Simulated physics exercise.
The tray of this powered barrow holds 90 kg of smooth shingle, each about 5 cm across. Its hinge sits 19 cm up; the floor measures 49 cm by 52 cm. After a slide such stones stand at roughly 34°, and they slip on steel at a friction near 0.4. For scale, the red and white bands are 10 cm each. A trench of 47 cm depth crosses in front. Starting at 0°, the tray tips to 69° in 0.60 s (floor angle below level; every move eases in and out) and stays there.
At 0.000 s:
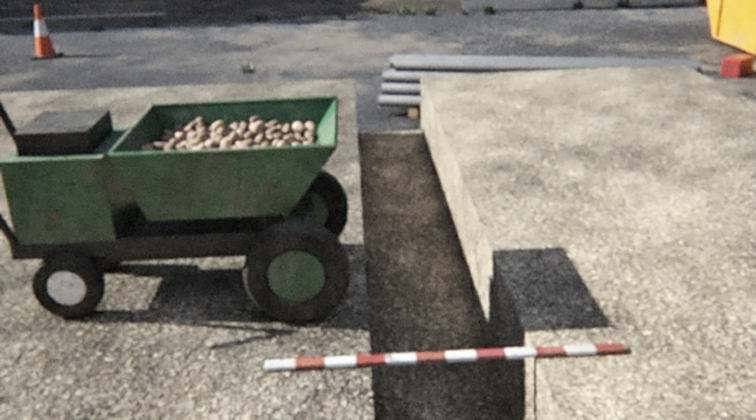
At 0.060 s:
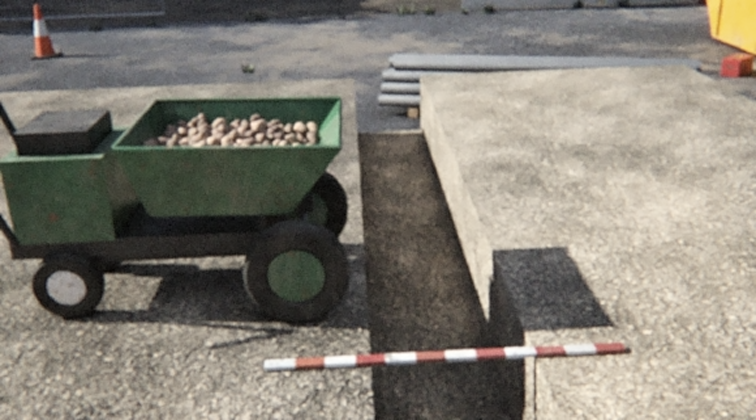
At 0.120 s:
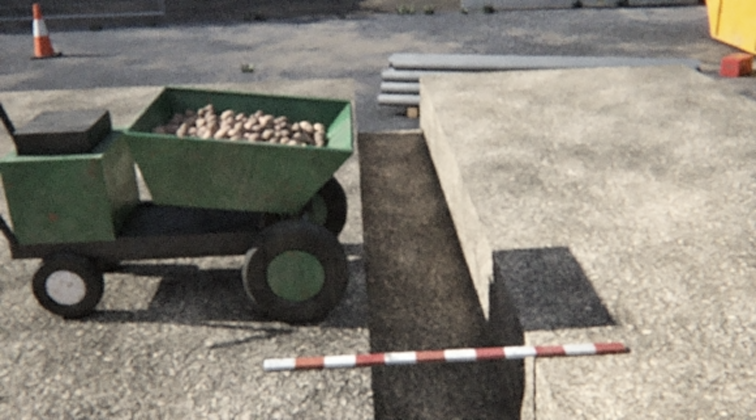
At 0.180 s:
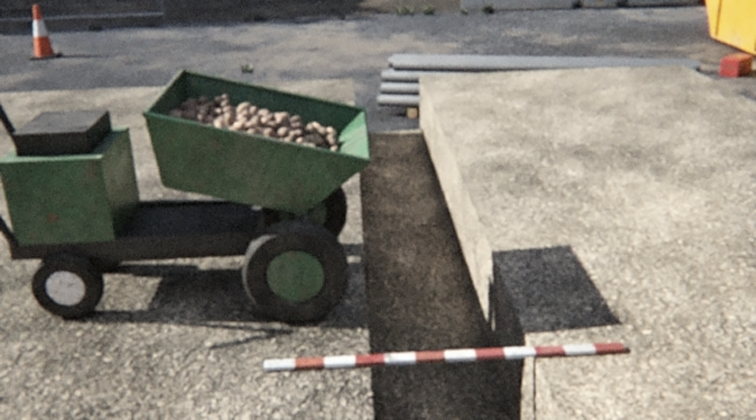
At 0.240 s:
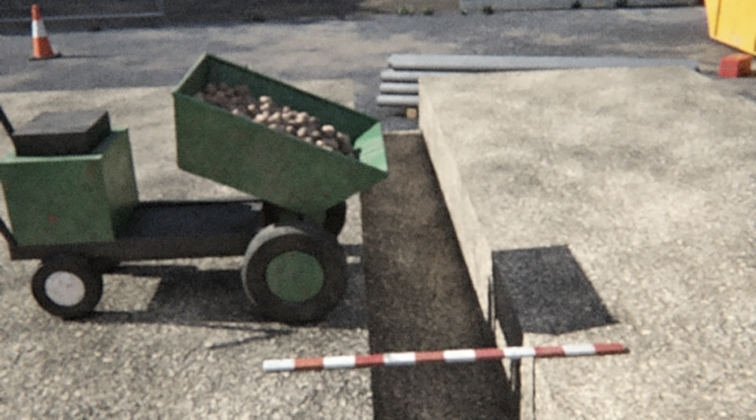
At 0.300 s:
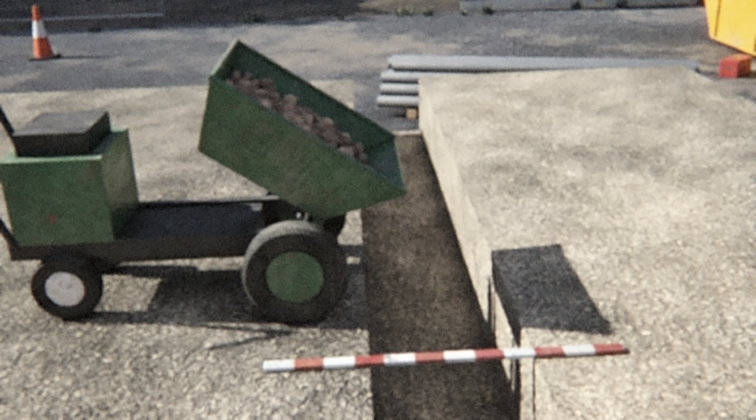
A green tray full of smooth, rounded stones tilted steadily down to the right on a small wheeled barrow, its back end rising high while the barrow stayed put beside a dark trench.
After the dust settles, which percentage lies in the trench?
Roughly 66 per cent ends in the trench.
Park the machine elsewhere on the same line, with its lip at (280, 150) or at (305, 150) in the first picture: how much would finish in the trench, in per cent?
Near 100 per cent from the first place, 90 from the second.
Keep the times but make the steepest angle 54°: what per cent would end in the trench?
Then about 40 per cent.
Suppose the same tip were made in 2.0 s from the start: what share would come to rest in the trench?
It would be near 95 per cent.
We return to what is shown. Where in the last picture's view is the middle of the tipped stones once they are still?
Around (481, 357).
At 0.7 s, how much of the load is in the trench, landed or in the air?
Some 25 per cent.
After 0.4 s the floor is at 58°; 100 % in the tray; the foremost stones are at (402, 199).
After 0.7 s the floor is at 69°; 76 % in the tray, 23 % in the trench, 1 % past the trench; the foremost stones are at (502, 246).
After 1.0 s the floor is at 69°; 18 % in the tray, 48 % in the trench, 33 % past the trench; the foremost stones are at (651, 254).
After 3.0 s the floor is at 69°; 0 % in the tray, 66 % in the trench, 34 % past the trench; the foremost stones are past the picture's edge.
